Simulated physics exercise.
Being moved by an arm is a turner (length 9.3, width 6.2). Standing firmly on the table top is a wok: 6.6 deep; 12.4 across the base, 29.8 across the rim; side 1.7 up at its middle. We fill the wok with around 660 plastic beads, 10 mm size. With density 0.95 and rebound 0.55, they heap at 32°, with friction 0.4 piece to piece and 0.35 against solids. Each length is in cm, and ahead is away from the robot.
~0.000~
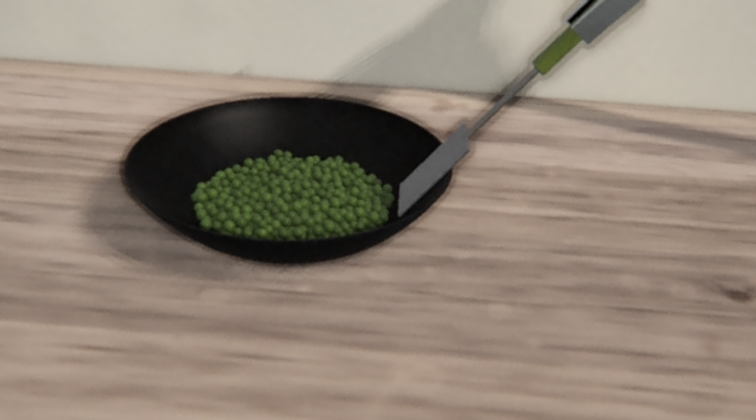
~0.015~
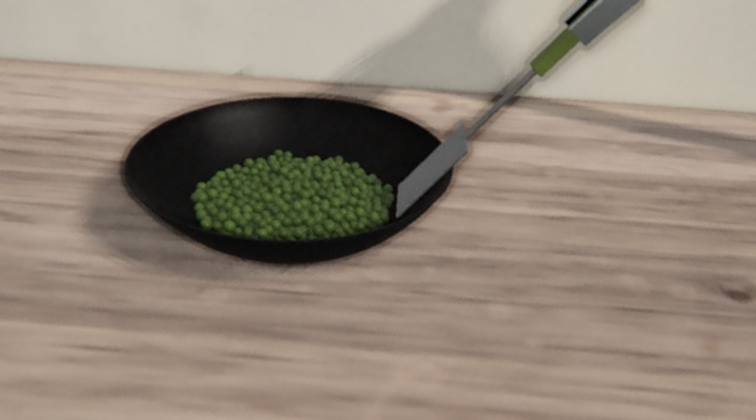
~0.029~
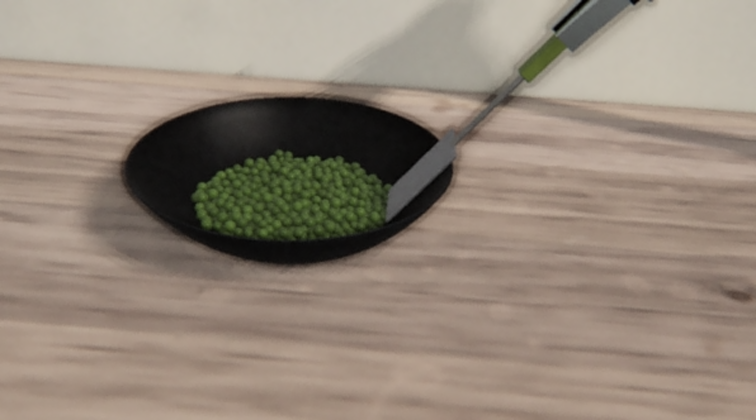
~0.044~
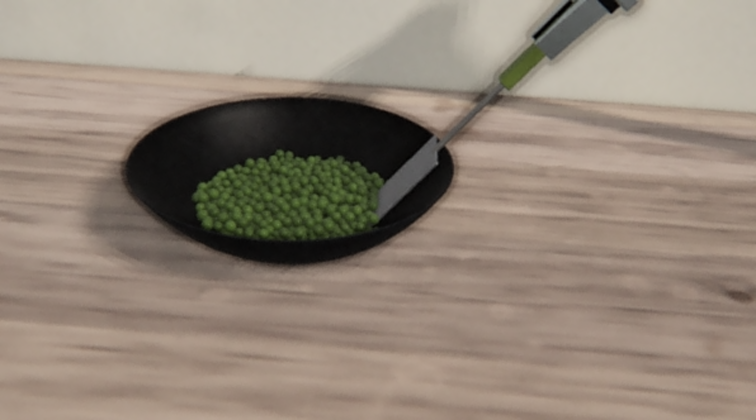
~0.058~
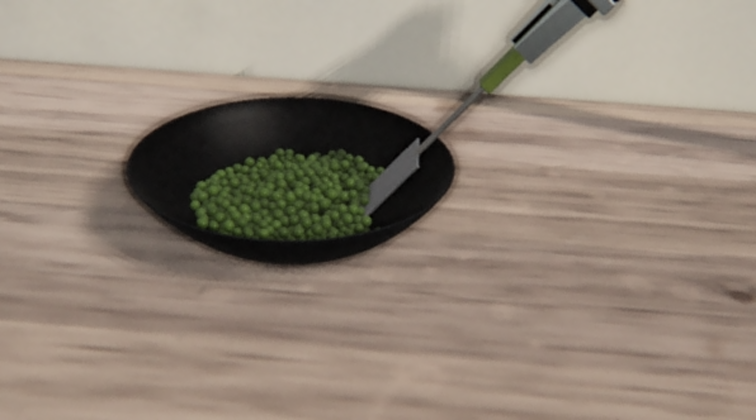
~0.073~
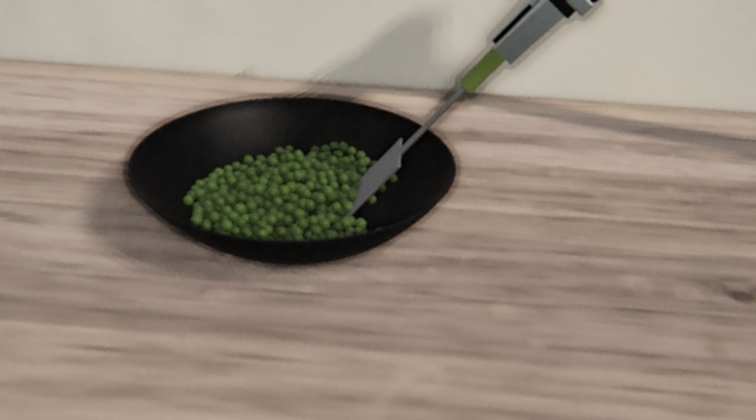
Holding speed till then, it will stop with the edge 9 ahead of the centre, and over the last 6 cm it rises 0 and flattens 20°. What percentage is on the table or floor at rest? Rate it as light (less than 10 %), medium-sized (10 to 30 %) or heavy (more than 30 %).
Rated light.
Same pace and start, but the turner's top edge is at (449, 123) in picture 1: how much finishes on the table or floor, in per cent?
About 5%.
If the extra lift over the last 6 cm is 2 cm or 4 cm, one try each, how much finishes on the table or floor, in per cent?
Result, in order: Approx. 10 % and 10 %.
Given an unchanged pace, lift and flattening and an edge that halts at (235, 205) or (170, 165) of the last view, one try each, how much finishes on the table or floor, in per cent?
Respectively some 0 and 30 percent end on the table or floor.
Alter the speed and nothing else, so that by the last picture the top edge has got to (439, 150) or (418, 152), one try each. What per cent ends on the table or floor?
Respectively, some 0 and 0 per cent.
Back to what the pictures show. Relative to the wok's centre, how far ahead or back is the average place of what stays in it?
Ahead, by about 4.0 cm.
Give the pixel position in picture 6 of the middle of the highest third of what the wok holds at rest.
Pixel position: Approx. (202, 180).
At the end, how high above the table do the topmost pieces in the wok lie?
6.5 cm.
After 0.11 s, sloping 52°, highest piece 7 above the table; 658 in the wok.
After 0.15 s, sloping 47°, highest piece 8 above the table; 658 in the wok.
After 0.36 s, sloping 32°, highest piece 7 above the table; 616 in the wok, 16 on the table or floor, 26 on the blade or in flight.
After 1.41 s, sloping 32°, highest piece 6 above the table; 615 in the wok, 43 on the table or floor.
At rest, 615 in the wok, 43 on the table or floor. That is 7 % on the table or floor.
